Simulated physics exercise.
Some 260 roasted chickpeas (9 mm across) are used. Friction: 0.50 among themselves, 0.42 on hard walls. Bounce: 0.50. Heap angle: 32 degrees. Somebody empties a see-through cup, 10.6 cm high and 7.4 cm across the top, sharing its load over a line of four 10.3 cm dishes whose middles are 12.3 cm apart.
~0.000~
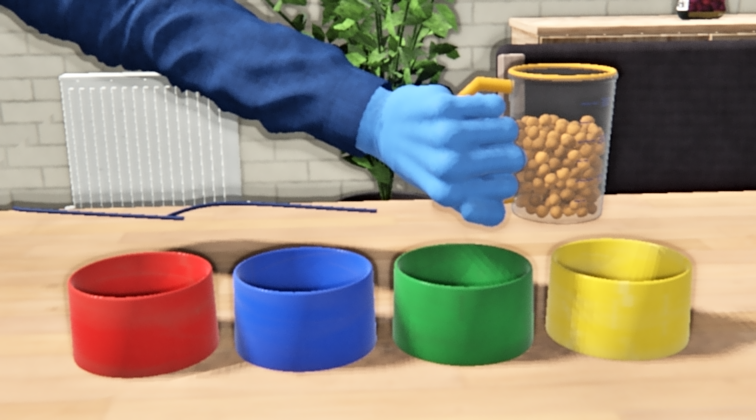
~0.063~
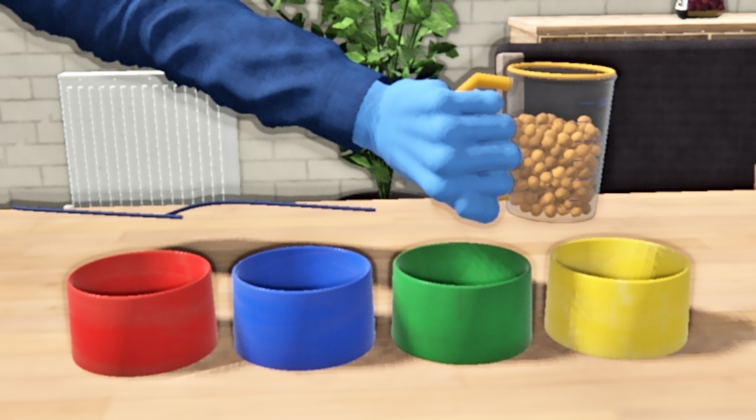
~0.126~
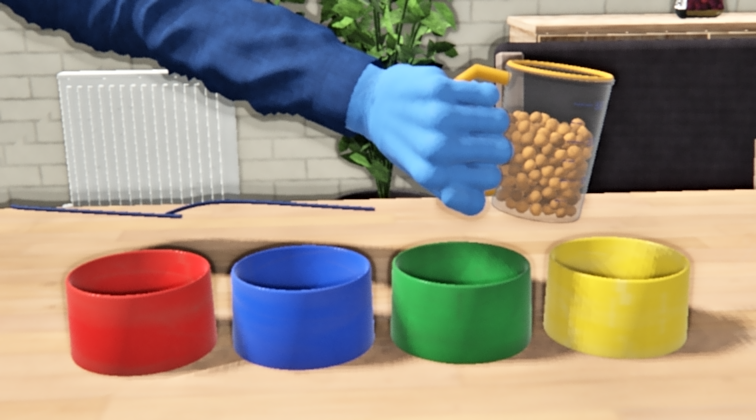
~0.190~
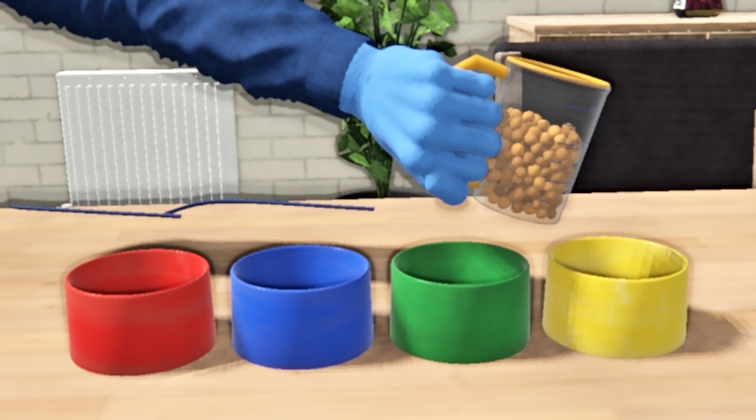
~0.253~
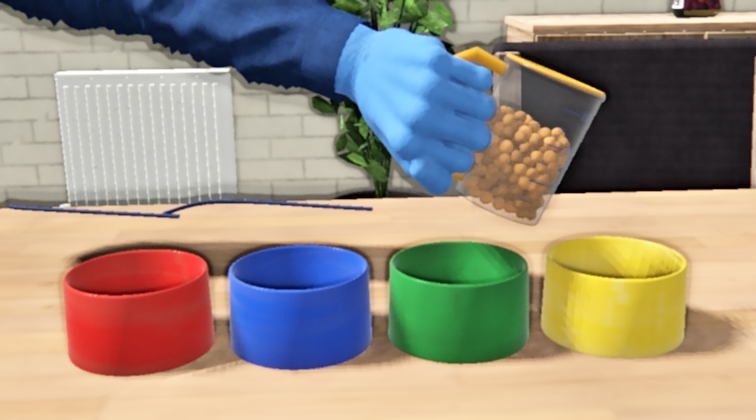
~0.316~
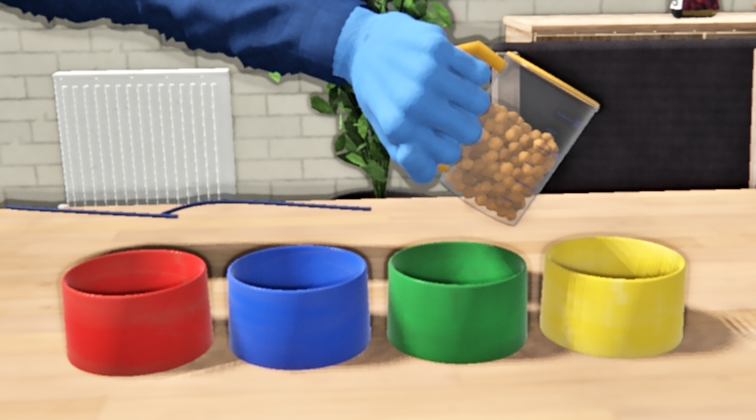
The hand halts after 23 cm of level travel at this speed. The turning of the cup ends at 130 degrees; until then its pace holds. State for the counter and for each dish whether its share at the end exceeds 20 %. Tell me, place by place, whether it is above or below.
Result: Red dish: One in five or fewer; blue dish: One in five or fewer; green dish: More than one in five; yellow dish: One in five or fewer; counter: One in five or fewer.
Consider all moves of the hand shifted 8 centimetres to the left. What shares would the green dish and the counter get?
Then: Green 0, counter 10.
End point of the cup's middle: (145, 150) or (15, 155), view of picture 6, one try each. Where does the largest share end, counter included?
The biggest share goes to green first, then to green.
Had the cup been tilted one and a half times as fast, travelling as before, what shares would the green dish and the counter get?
Then green ends at 90 and the counter at 10.
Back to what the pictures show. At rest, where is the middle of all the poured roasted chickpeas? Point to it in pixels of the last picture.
About (457, 309).
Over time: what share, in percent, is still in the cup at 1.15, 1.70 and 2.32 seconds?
65, 0, 0.
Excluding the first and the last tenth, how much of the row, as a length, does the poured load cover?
About 6 cm.
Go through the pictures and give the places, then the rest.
Cup at (559, 143), tilt 0 degrees, lip at (612, 71), moved 0.0 cm; middle of the pieces at (564, 162); yellow dish at (620, 260); green dish at (463, 265); blue dish at (304, 270); red dish at (141, 274), in the first picture.
Cup at (556, 142), tilt 2 degrees, lip at (611, 72), moved 0.2 cm; middle of the pieces at (559, 161), in the second picture.
Cup at (547, 141), tilt 8 degrees, lip at (609, 77), moved 0.7 cm; middle of the pieces at (549, 161), in the third picture.
Cup at (537, 141), tilt 15 degrees, lip at (606, 85), moved 1.5 cm; middle of the pieces at (536, 162), in the fourth picture.
Cup at (526, 142), tilt 23 degrees, lip at (600, 94), moved 2.2 cm; middle of the pieces at (522, 162), in the fifth picture.
Cup at (515, 142), tilt 30 degrees, lip at (594, 104), moved 2.9 cm; middle of the pieces at (509, 161); yellow dish at (614, 258); green dish at (458, 263); blue dish at (298, 268); red dish at (135, 273). The cup turns about 120 degrees a second and travels 11 cm a second, in the sixth picture.
After 1.15 s, tilt 128 degrees; cup holds 65 %, green 35 %.
Then, at 1.70 s, tilt 130 degrees; cup holds 0 %, green 100 %.
After 2.32 s, tilt 130 degrees; cup holds 0 %, green 100 %.
By 2.6 s all is still; red 0 %, blue 0 %, green 100 %, yellow 0 %, counter 0 %.
